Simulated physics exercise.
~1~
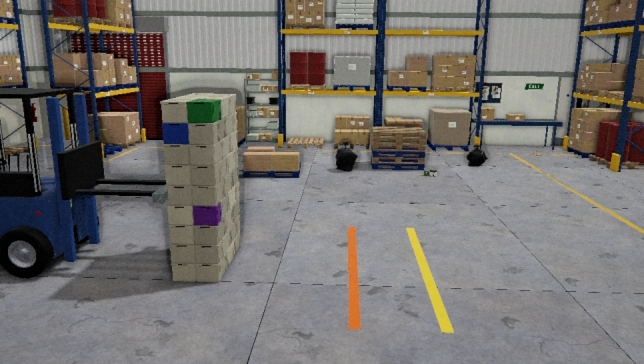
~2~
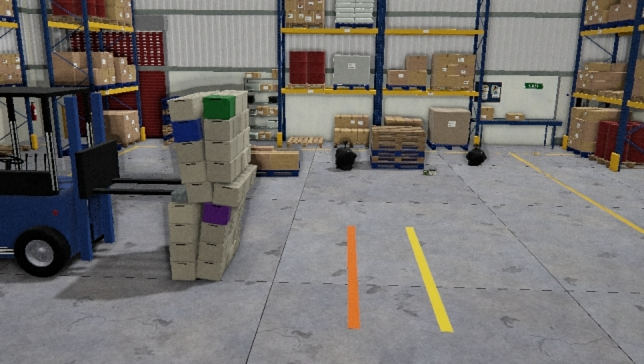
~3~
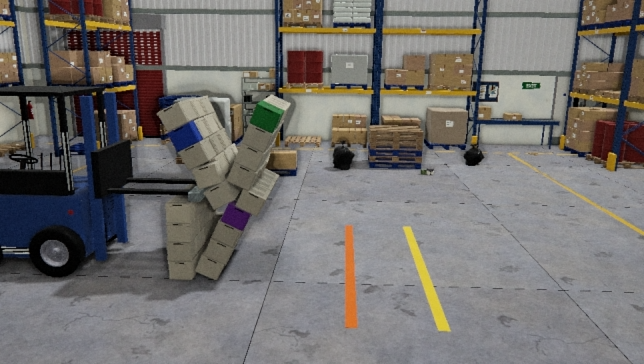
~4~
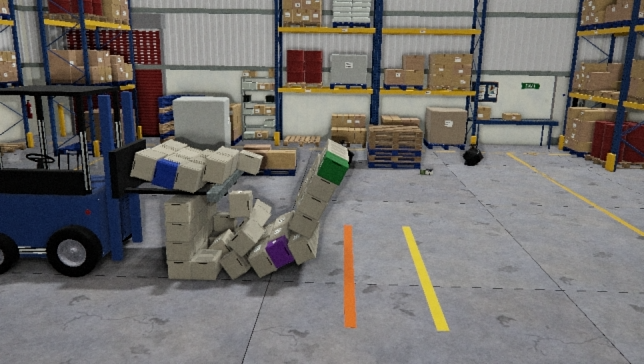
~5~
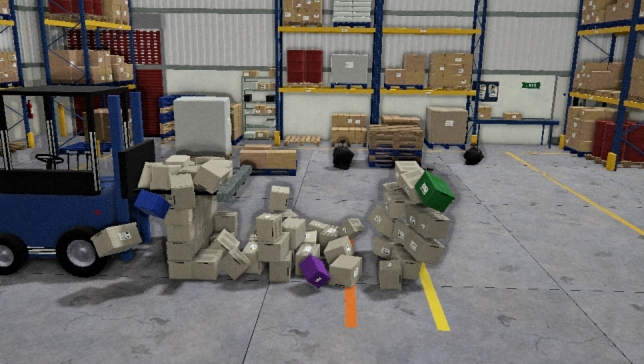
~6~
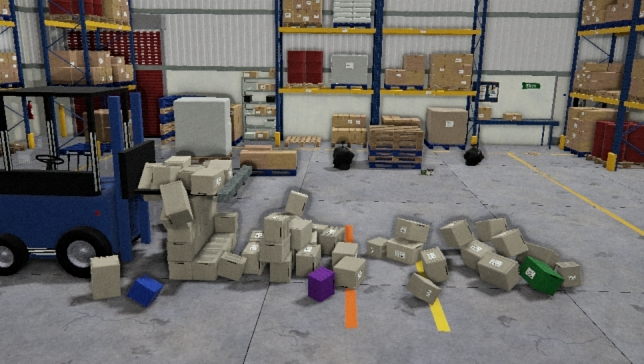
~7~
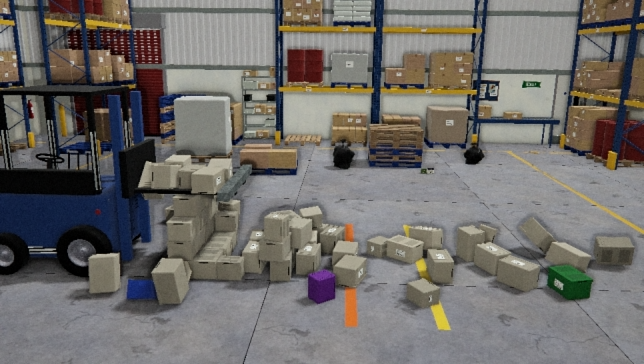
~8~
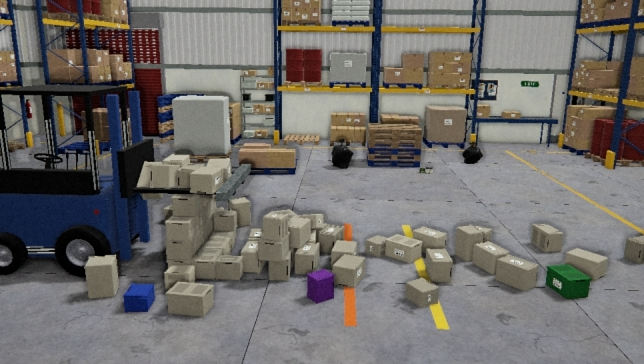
A blue forklift on the left of a warehouse floor pushes a beam rightward into a tall stack of pale lidded totes. The upper part leans right, then the stack splits, with the blue tote's side slumping back over the forks while the green tote's column tips away. That column topples across the orange and yellow stripes as the middle crumbles, and the blue tote drops beside the truck. The forklift stops, and the totes scatter along the floor. The green one rests far right, the purple one just short of the orange stripe, and a ragged heap remains by the forks.
